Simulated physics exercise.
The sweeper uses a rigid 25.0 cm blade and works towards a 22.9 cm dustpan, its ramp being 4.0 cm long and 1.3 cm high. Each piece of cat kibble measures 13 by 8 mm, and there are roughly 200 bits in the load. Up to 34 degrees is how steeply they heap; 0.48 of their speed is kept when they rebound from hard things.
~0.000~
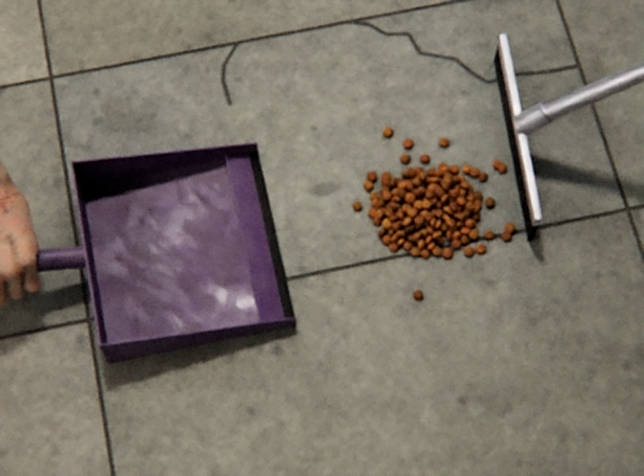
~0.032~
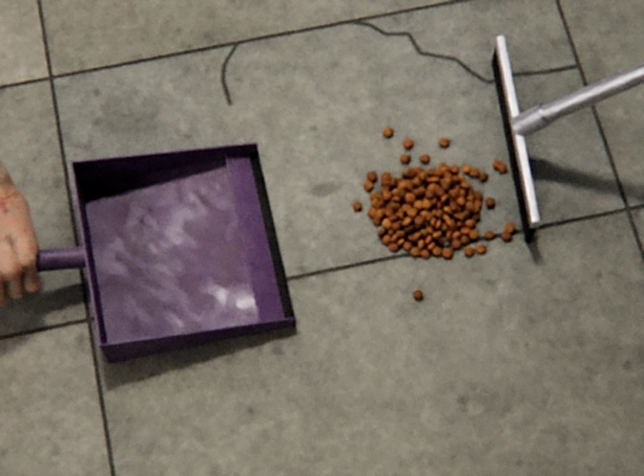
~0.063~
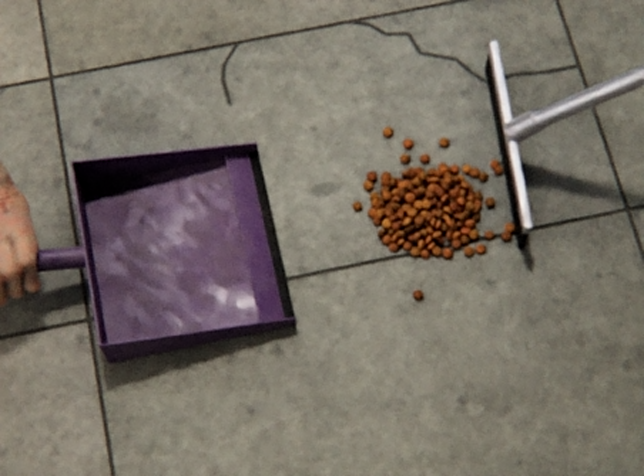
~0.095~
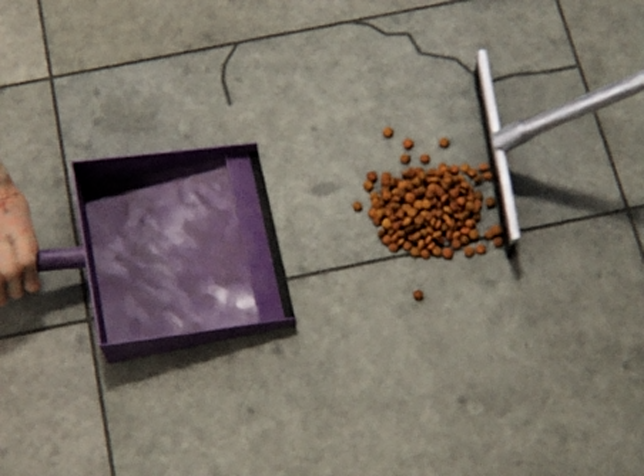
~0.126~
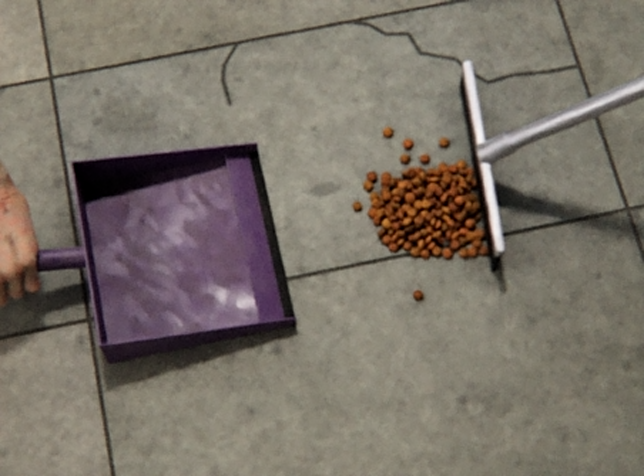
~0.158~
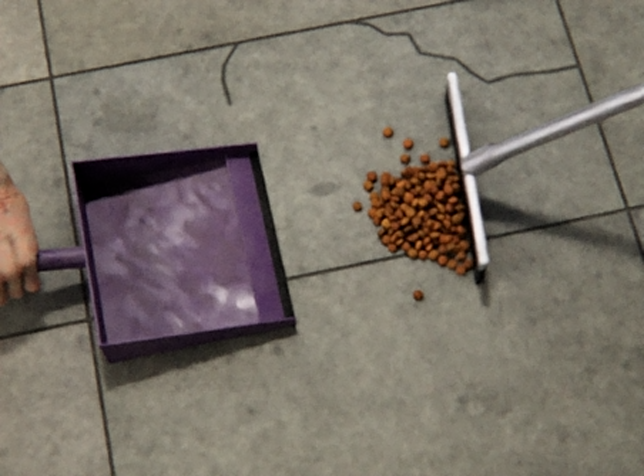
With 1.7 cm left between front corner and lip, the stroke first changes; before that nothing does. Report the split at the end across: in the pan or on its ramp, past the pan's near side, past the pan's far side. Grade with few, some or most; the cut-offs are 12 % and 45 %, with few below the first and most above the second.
In the pan or on its ramp: Some; past the pan's near side: Some; past the pan's far side: Few.
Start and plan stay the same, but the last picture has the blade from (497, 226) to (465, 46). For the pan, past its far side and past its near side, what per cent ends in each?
Pan 40 % / far 5 % / near 0 %.
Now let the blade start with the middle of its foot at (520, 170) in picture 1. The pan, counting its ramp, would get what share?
25 %.
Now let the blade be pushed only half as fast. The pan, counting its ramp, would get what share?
Roughly 25 in a hundred.
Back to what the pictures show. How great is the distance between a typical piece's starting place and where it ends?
Somewhere around 18 centimetres.
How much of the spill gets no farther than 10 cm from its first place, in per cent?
Roughly 0 in a hundred.
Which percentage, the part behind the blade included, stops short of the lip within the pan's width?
Roughly 55 percent.
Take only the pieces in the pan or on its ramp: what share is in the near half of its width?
Something like 80 in a hundred.
After 0.31 s, middle of the blade 13 cm from the lip; 0 % over the lip, far side 0 %, near side 5 %.
After 0.42 s, middle of the blade 5 cm from the lip; 0 % over the lip, far side 0 %, near side 10 %.
After 0.65 s, middle of the blade 3 cm from the lip; 25 % over the lip, far side 0 %, near side 15 %.
At rest (1.2 s), pan 25 %, near side 15 %, far side 0 %, in front of the lip or behind the blade 55 %.
